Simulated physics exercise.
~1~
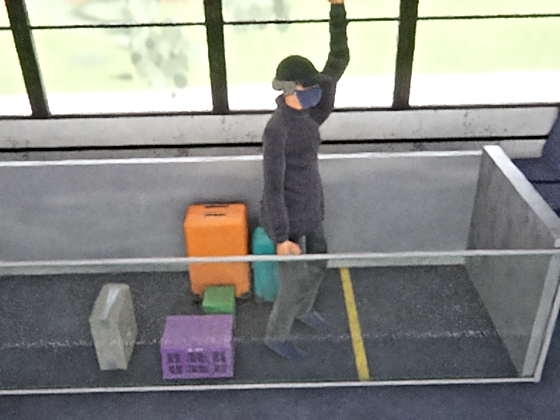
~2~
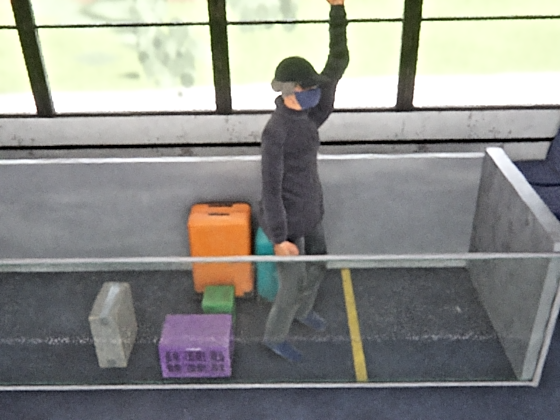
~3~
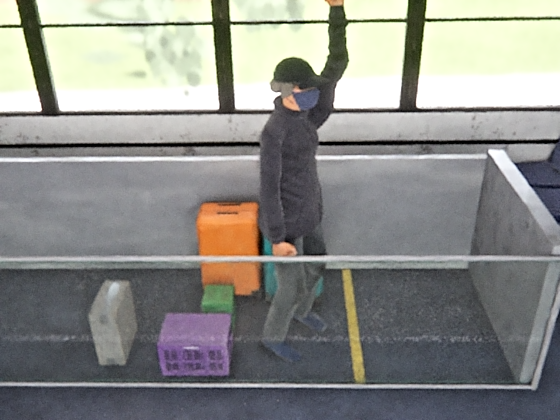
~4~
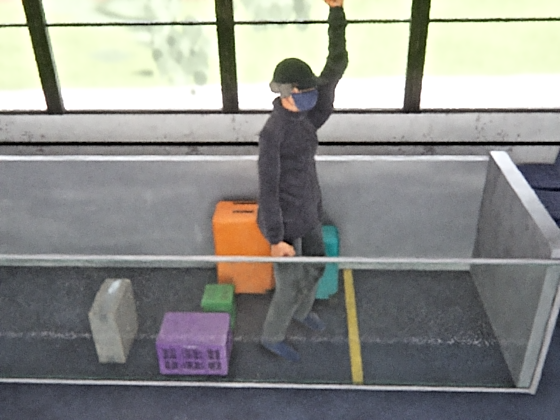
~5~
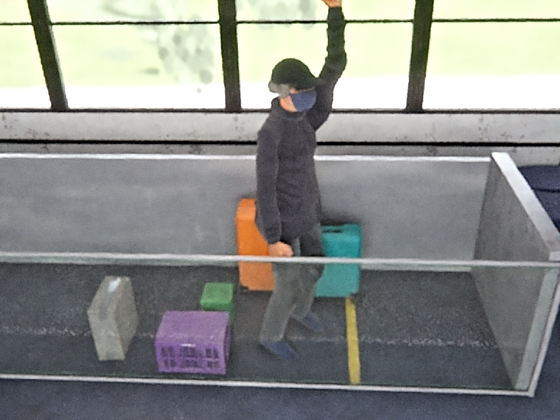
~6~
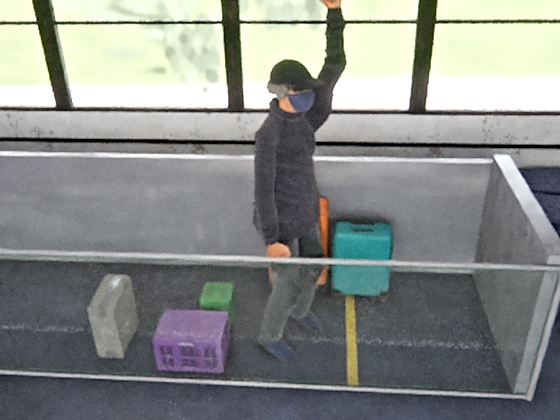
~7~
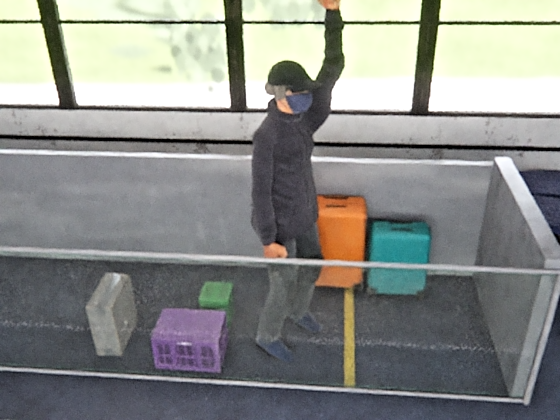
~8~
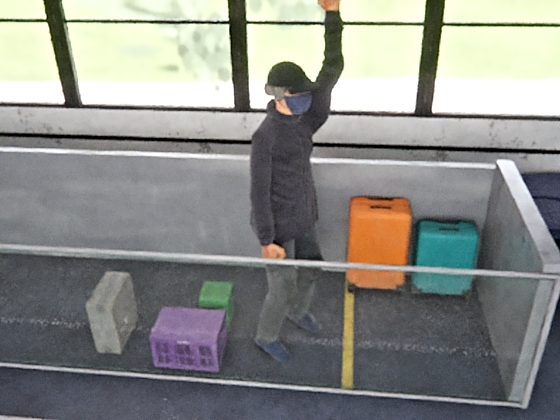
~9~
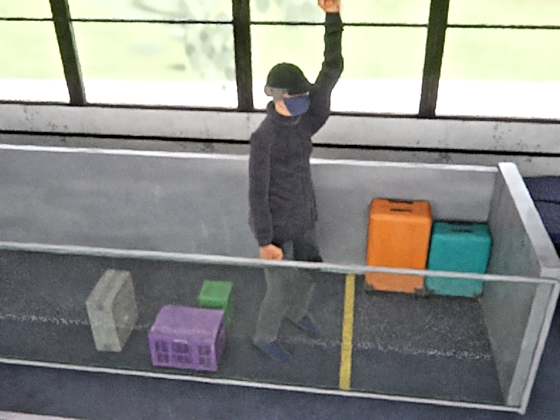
An orange suitcase and a smaller teal one roll to the right across the dark floor of a low-walled tram bay, seen from the side and slightly above. A passenger in a dark cap, mask and dark clothes stands in the middle with one arm raised, a yellow line on the floor to the right. The cases begin close together, the teal one partly hidden, and pass behind the passenger. The teal case crosses the line first, then the orange follows. Both end upright near the right wall, while the grey, green and purple items stay at left.
